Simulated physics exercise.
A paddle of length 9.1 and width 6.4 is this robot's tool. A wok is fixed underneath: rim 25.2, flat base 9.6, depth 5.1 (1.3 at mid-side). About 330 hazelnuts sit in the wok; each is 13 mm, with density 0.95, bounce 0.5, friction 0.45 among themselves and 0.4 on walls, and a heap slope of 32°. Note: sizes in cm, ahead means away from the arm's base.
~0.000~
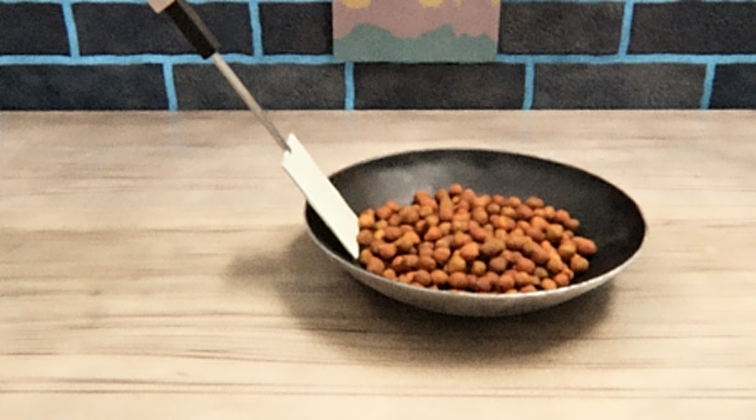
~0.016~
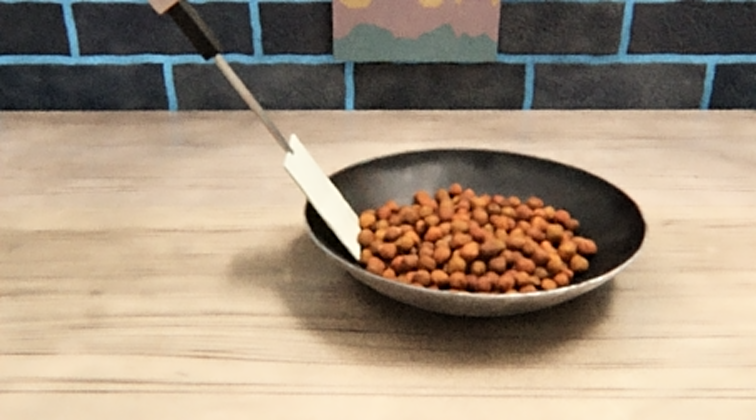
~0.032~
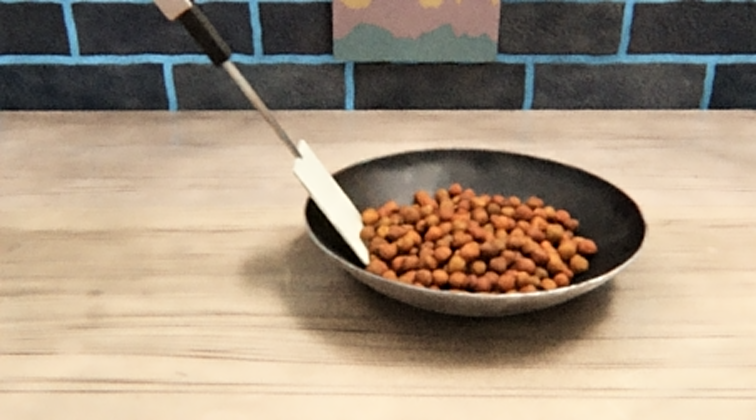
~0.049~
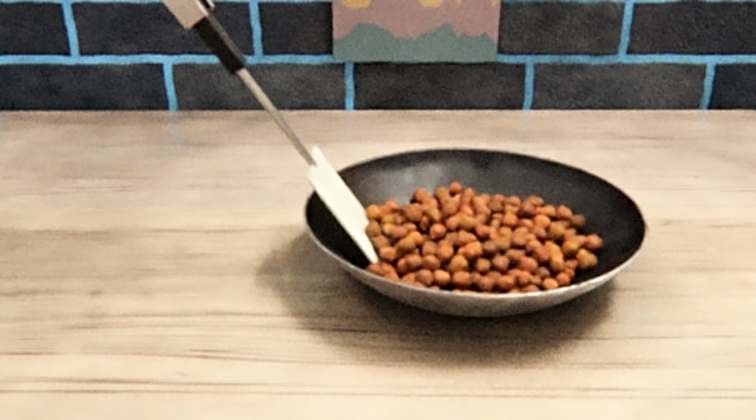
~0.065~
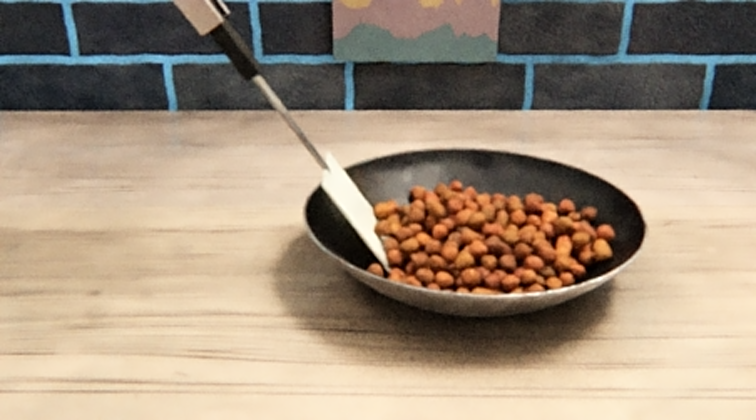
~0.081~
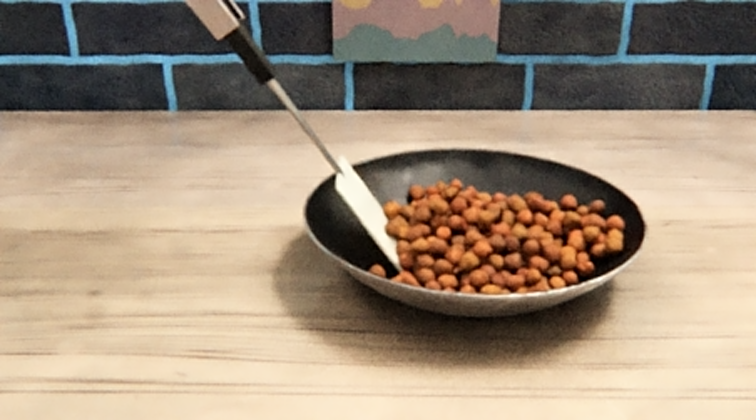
A white paddle slides right inside a dark wok, pushing the heaped hazelnuts slightly rightward.
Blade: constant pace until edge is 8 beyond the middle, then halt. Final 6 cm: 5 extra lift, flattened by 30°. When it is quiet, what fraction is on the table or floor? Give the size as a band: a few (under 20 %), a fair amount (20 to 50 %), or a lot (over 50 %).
A few, under 20 %.
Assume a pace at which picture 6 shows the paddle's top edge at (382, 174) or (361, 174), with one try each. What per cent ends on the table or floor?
Close to 35 per cent in the first try and close to 25 per cent in the second.
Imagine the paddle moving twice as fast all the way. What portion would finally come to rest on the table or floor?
It would be near 45 per cent.
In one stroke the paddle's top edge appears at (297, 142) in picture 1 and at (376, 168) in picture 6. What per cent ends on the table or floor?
Off the vessel, on the table or floor: Some 30 percent.
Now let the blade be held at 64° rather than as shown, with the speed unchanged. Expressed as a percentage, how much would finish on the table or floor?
Estimate: Approx. 15 %.
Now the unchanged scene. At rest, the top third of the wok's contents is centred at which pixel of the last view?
I'd say around pixel (572, 232).
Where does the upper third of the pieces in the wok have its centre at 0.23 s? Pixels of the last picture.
About pixel (569, 210).
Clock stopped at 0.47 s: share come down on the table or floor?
Share at that moment: Roughly 10 %.
By 0.16 s, sloping 56°, highest piece 6 above the table; 333 in the wok.
By 0.23 s, sloping 44°, highest piece 7 above the table; 331 in the wok, 1 on the table or floor, 1 on the blade or in flight.
By 0.47 s, sloping 26°, highest piece 7 above the table; 292 in the wok, 34 on the table or floor, 7 on the blade or in flight.
By 1.52 s, sloping 26°, highest piece 6 above the table; 292 in the wok, 41 on the table or floor.
Final count, 292 in the wok, 41 on the table or floor. That is 12 % on the table or floor.
